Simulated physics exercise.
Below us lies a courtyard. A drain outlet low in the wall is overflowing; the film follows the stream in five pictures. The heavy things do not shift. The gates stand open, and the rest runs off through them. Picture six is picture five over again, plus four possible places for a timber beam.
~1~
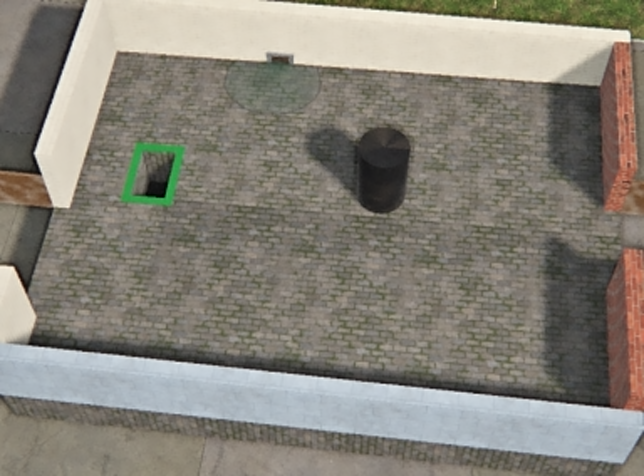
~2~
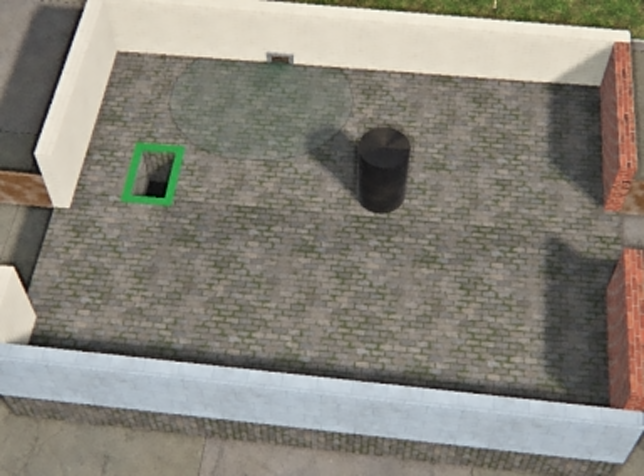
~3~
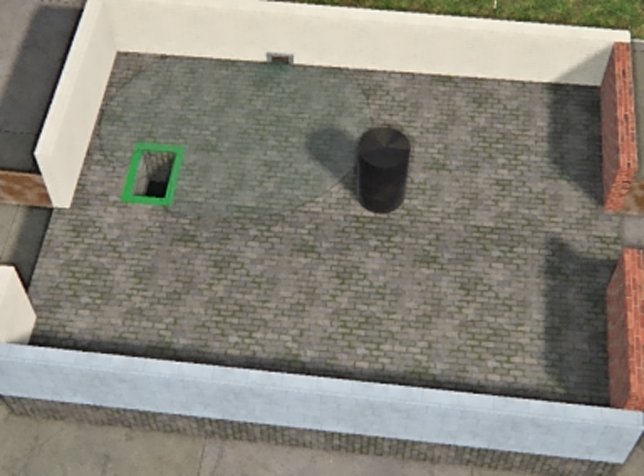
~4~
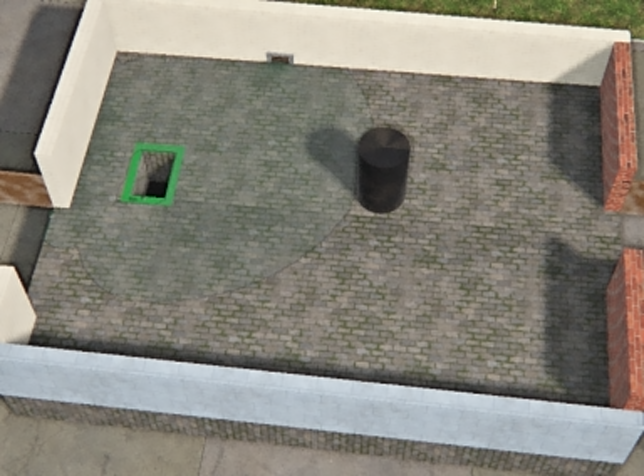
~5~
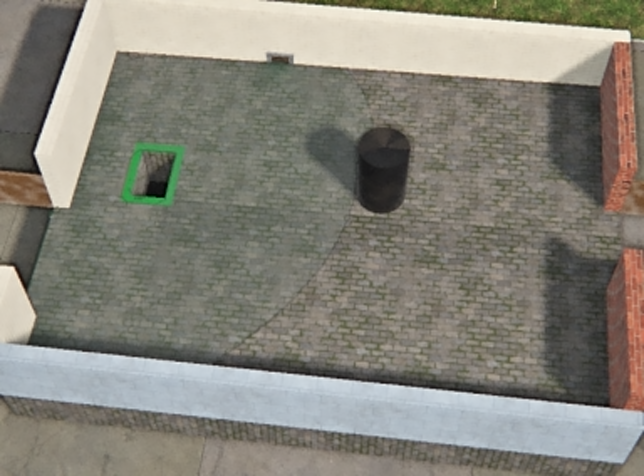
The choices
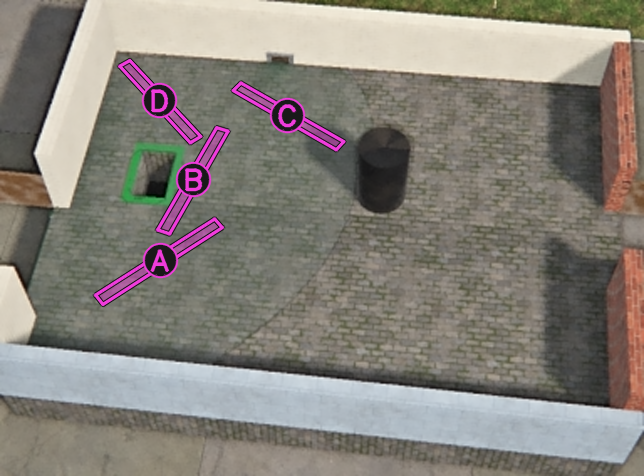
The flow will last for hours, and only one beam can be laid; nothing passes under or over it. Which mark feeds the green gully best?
The best position is A.
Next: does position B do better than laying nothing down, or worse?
Worse.
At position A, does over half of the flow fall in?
No, it does not.
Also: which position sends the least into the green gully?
It is C.
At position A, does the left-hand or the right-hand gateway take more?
The left one.
On the marked copy, A from (99, 299) to (218, 223); B from (163, 231) to (222, 129); C from (237, 86) to (340, 145); D from (124, 63) to (195, 139).
With A, about 29 % of the stream goes into the green gully, about 71 % out by the gates.
With B, about 15 % of the stream goes into the green gully, about 85 % out by the gates.
With C, about 10 % of the stream goes into the green gully, about 89 % out by the gates.
With D, about 14 % of the stream goes into the green gully, about 86 % out by the gates.
